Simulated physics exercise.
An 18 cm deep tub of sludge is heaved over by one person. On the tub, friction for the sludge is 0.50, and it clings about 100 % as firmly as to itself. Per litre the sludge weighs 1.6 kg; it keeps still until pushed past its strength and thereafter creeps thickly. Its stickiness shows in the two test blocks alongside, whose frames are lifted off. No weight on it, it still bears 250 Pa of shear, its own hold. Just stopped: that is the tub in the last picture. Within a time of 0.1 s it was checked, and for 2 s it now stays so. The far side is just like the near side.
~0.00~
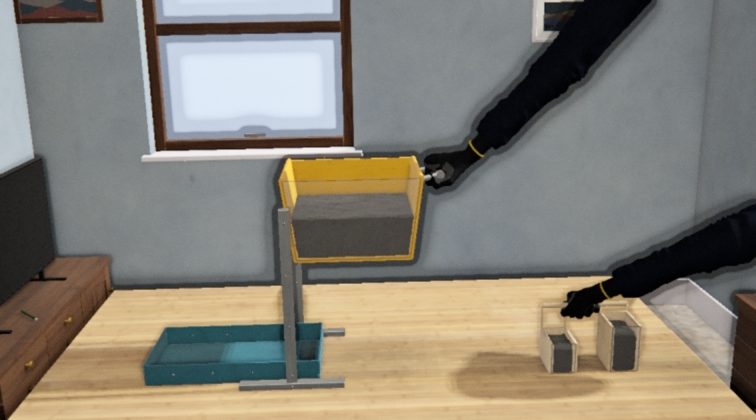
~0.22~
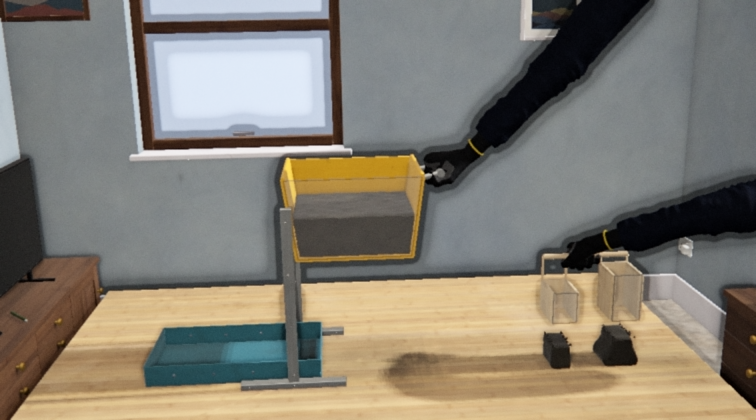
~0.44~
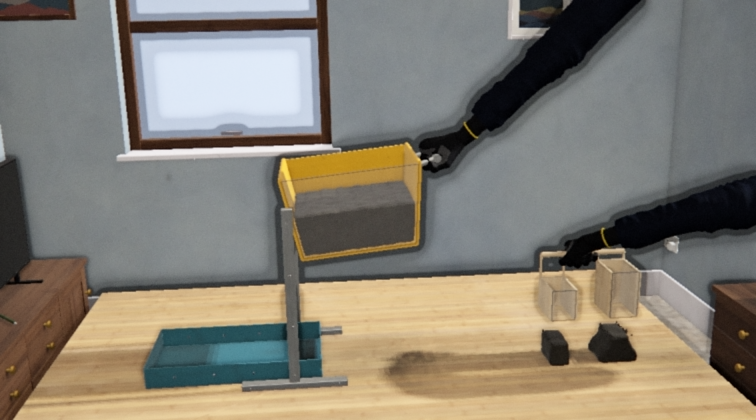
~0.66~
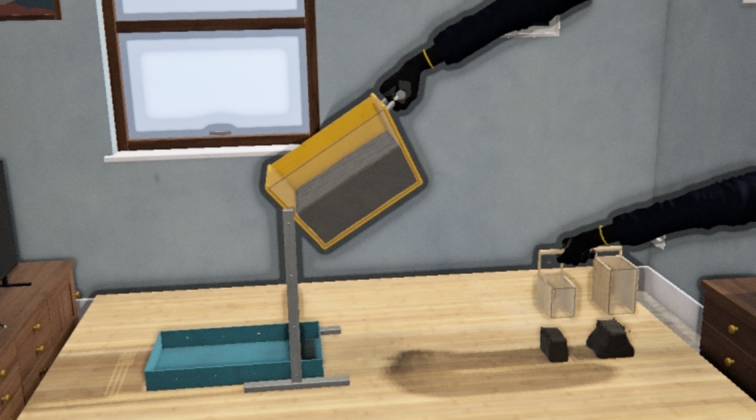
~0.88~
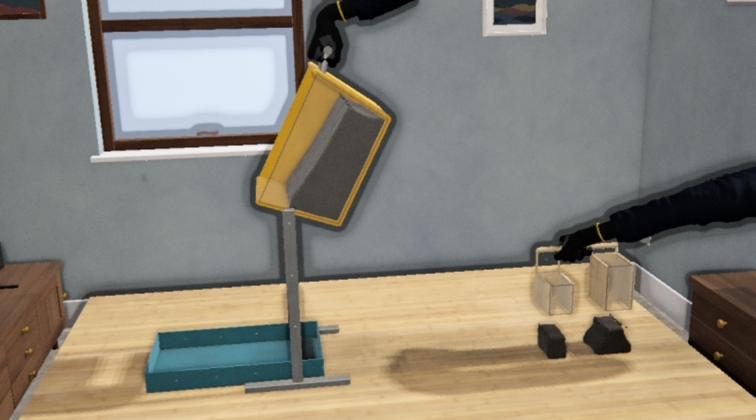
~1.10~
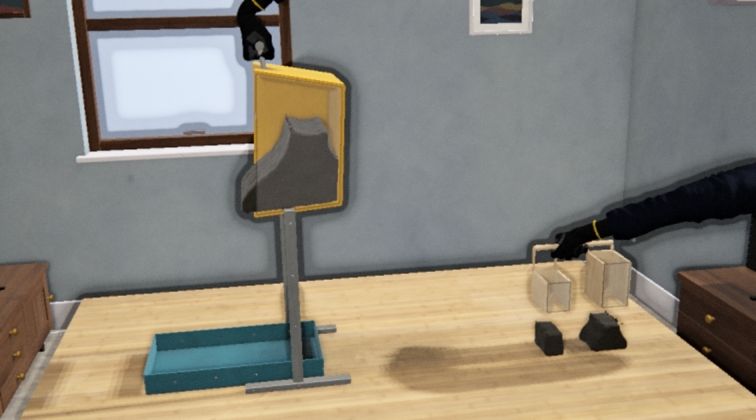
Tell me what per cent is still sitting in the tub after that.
Roughly 41 % is still there.
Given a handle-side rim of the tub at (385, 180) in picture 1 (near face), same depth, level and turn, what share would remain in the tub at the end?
The tub would end up holding some 55 % of it.
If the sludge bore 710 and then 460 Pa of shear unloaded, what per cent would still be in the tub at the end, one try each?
The two runs give near 100 % and near 50 % respectively.
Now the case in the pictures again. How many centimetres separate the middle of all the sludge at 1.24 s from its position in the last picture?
Displacement noted: Approx. 7 cm... about that.
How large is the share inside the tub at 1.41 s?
Some 45 per cent.
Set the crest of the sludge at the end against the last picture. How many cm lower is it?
Roughly 10 cm.
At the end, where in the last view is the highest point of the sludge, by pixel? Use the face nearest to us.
Peak location: Approx. (316, 179).
After 1.24 s, the tub is at 87 degrees and holds 68 %.
After 1.41 s, the tub is at 87 degrees and holds 45 %.
After 1.58 s, the tub is at 87 degrees and holds 41 %.
After 1.75 s, the tub is at 87 degrees and holds 41 %.
After 3.10 s, the tub is at 87 degrees and holds 41 %.
